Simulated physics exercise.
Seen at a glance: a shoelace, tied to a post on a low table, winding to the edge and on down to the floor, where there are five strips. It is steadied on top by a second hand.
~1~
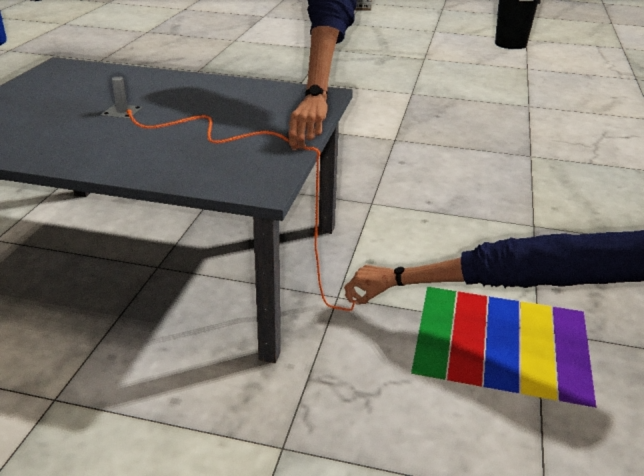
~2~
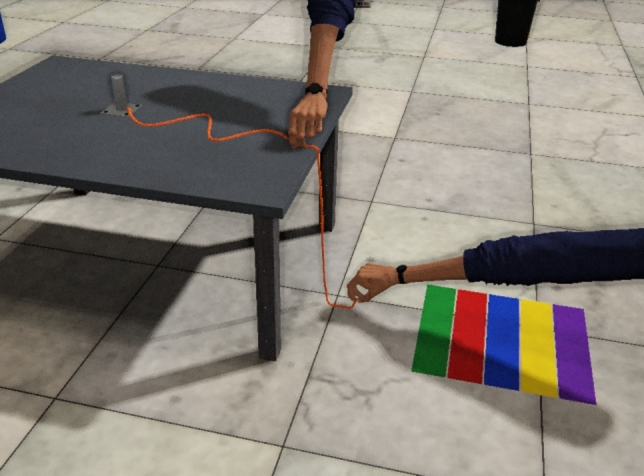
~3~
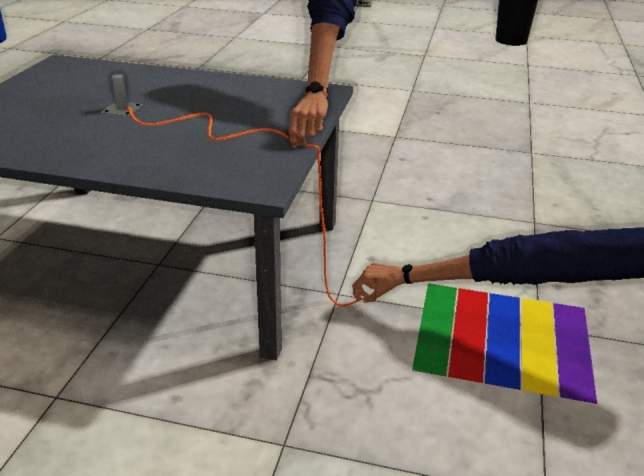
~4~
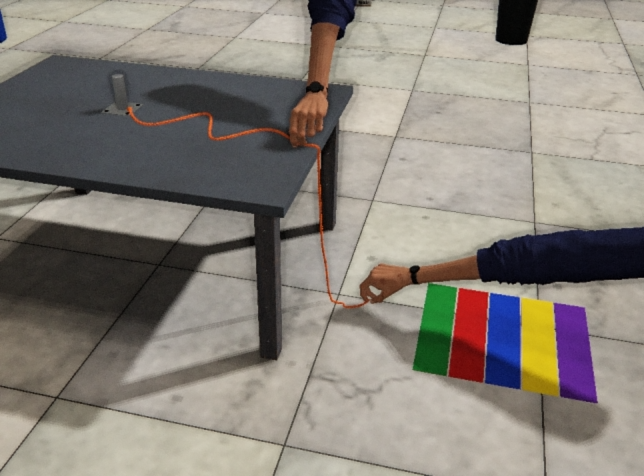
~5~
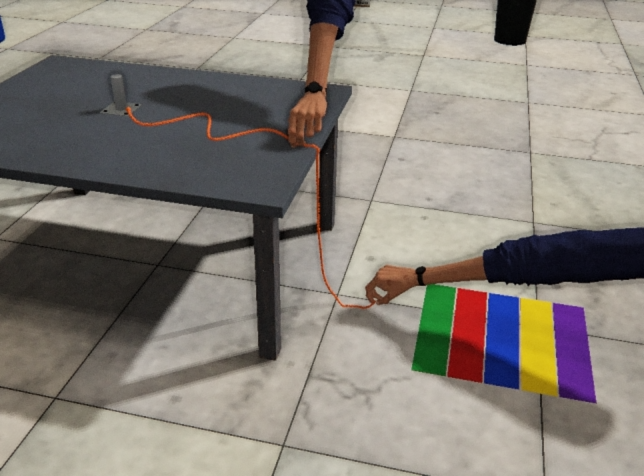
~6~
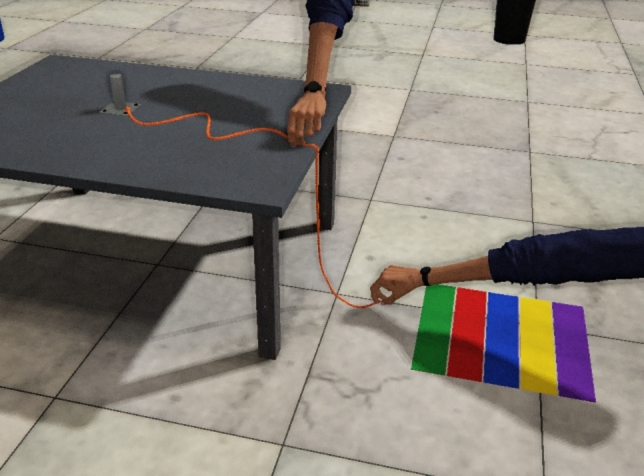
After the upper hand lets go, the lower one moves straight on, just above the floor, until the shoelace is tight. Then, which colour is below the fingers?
The purple one is below them.
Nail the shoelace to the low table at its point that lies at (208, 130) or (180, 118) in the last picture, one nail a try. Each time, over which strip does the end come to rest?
In order, blue and yellow.
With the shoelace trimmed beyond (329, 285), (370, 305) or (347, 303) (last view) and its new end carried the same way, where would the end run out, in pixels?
Respectively (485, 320), (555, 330) and (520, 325).
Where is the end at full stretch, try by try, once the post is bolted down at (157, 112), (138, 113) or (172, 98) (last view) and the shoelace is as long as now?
In order, it comes out close to (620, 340), (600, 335) and (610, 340).
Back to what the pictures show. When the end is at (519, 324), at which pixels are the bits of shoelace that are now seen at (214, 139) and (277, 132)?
At (284, 138), then (330, 175).
A little later, end near (519, 324); over blue.
Next, end near (553, 329); over yellow.
When it is tight, end near (573, 333); over purple. The purple one.
